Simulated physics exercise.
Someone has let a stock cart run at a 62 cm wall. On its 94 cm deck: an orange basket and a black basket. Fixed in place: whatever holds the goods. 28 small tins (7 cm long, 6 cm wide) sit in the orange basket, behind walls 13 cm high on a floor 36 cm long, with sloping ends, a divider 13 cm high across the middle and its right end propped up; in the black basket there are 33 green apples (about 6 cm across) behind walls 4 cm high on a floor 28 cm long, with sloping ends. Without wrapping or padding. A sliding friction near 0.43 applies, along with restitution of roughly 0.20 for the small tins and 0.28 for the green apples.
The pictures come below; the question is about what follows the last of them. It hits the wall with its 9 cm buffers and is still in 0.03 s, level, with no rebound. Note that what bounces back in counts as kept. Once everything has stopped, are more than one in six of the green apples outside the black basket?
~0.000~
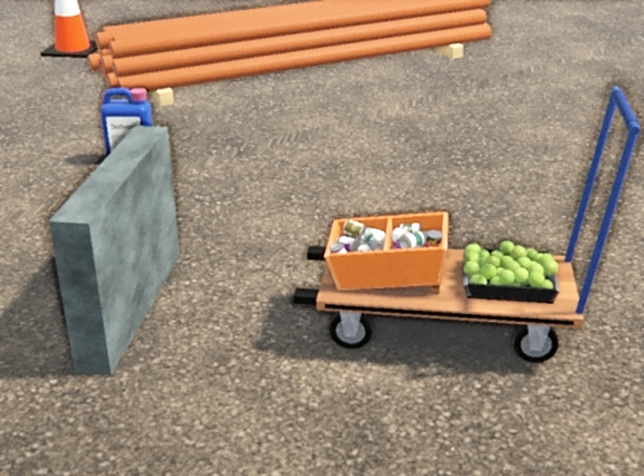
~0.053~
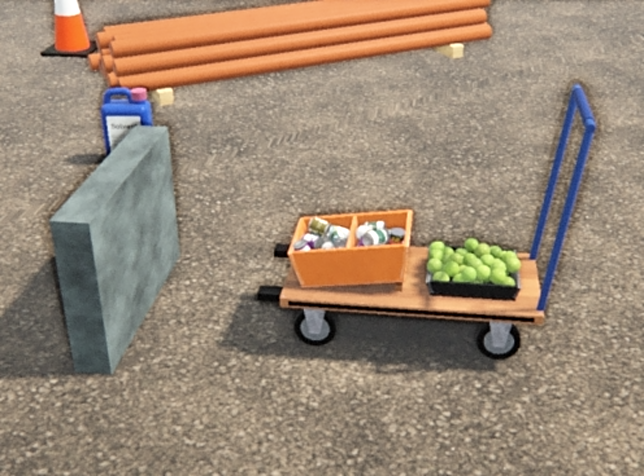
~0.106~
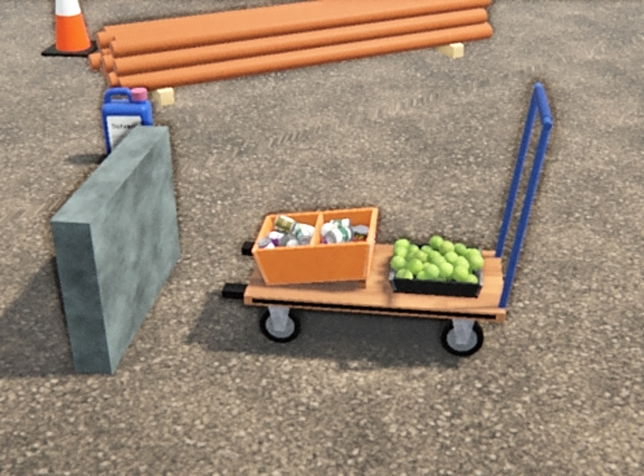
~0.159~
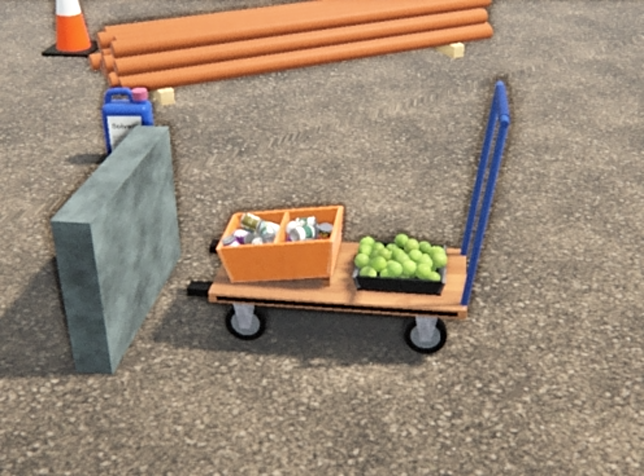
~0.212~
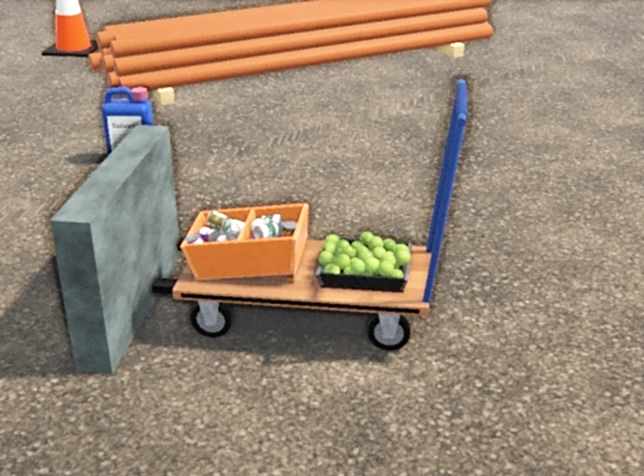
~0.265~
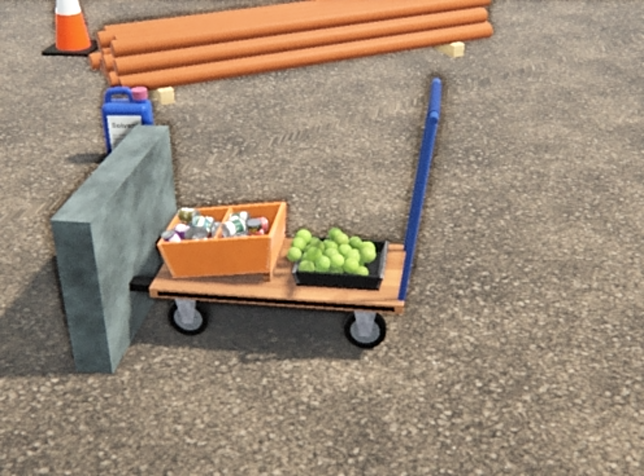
Yes.
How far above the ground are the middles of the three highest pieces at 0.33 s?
Around 46 cm high.
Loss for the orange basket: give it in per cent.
The orange basket loses 5 percent of its load.
After 0.33 s, 0 of 28 out of the orange basket and 6 of 33 out of the black basket.
After 0.45 s, 1 of 28 out of the orange basket and 12 of 33 out of the black basket.
After 0.68 s, 2 of 28 out of the orange basket and 15 of 33 out of the black basket.
Outcome (at 1.19 s), 2 of 28 out of the orange basket and 16 of 33 out of the black basket. Asked share, 16 of 33, 48 per cent.
